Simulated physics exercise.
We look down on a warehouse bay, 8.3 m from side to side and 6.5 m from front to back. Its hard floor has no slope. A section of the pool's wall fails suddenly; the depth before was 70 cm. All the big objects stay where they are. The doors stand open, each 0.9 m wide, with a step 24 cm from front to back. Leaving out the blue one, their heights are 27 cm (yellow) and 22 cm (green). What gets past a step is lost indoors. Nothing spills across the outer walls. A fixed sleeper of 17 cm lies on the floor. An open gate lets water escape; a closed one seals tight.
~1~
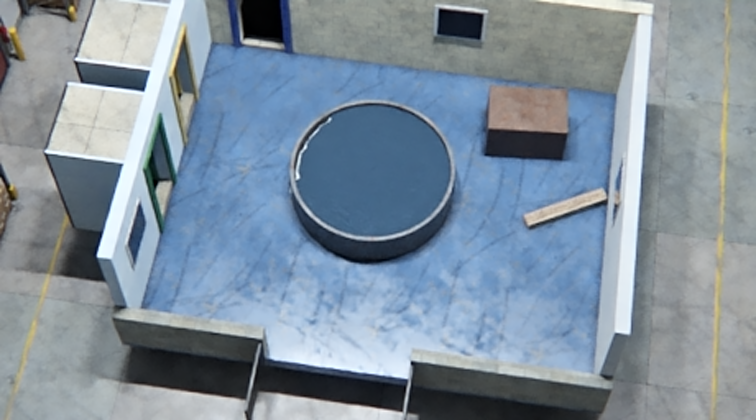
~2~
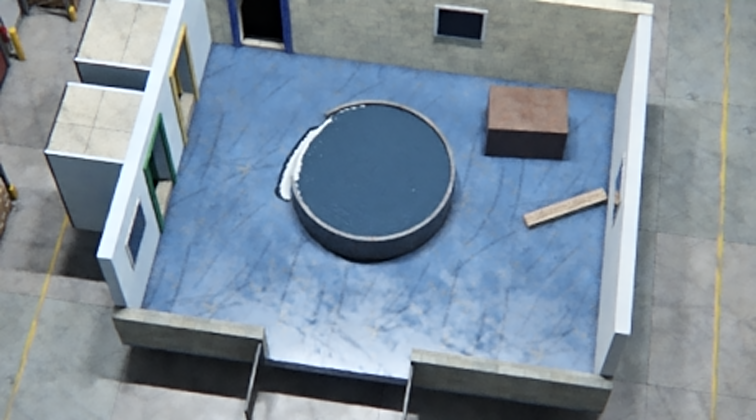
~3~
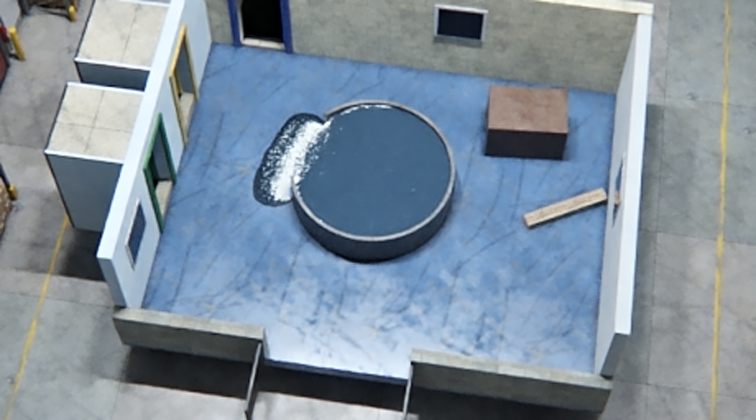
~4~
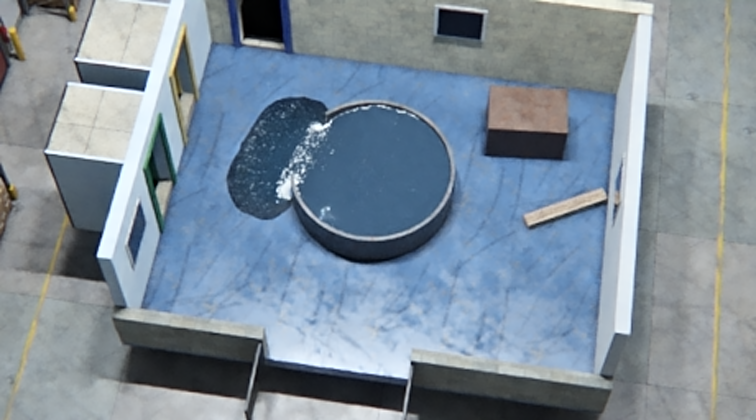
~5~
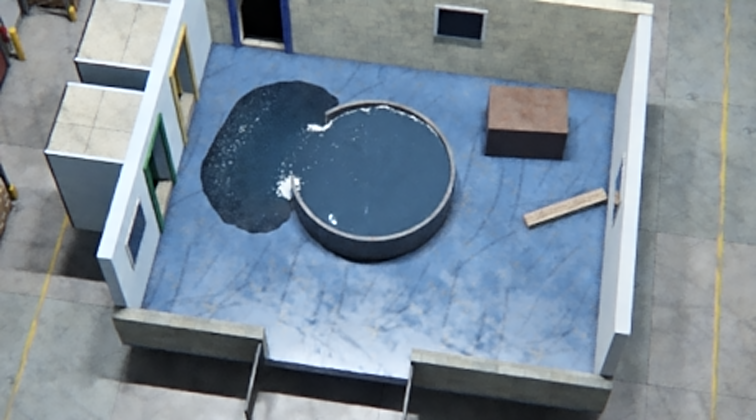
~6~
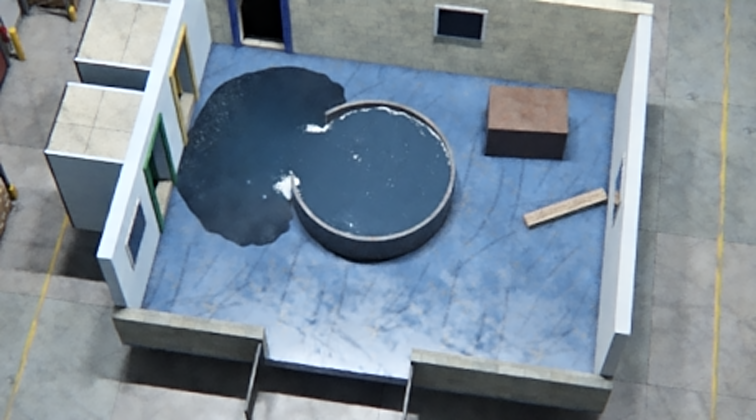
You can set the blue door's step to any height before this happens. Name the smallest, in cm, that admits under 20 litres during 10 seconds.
Some 29 cm above the ground.
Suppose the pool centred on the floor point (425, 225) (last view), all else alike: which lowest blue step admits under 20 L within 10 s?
About 28 cm.
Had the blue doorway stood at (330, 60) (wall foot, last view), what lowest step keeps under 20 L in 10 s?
Roughly 11.5 cm.
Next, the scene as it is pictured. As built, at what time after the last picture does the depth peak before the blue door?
Around 1.6 s.
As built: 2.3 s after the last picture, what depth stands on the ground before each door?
In cm: Blue 27, yellow 35, green 24.
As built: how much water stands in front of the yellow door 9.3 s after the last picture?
About 12.0 cm.
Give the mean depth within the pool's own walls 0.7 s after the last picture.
About 52 cm.
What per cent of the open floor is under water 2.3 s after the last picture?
Some 30 per cent of it.
Then, 0.7 s after the last picture water covers 25 % of the floor, deepest (44 cm) near (212, 42); 9 cm at the blue door, 0 litres in over its 9 cm step.
Then, 2.3 s after the last picture water covers 30 % of the floor, deepest (44 cm) near (208, 56); 27 cm at the blue door, 114 litres in over its 9 cm step.
Then, 9.3 s after the last picture water covers 100 % of the floor, deepest (16 cm) near (607, 101); 12 cm at the blue door, 471 litres in over its 9 cm step.
At the blue door as built, the water peaked near 28 cm, 1.5 s after the last picture.
With a step of 24.5 cm, 49 litres would have come in within the 10 s; with 33 cm, 6 litres. So under 20 litres takes about 29 cm.
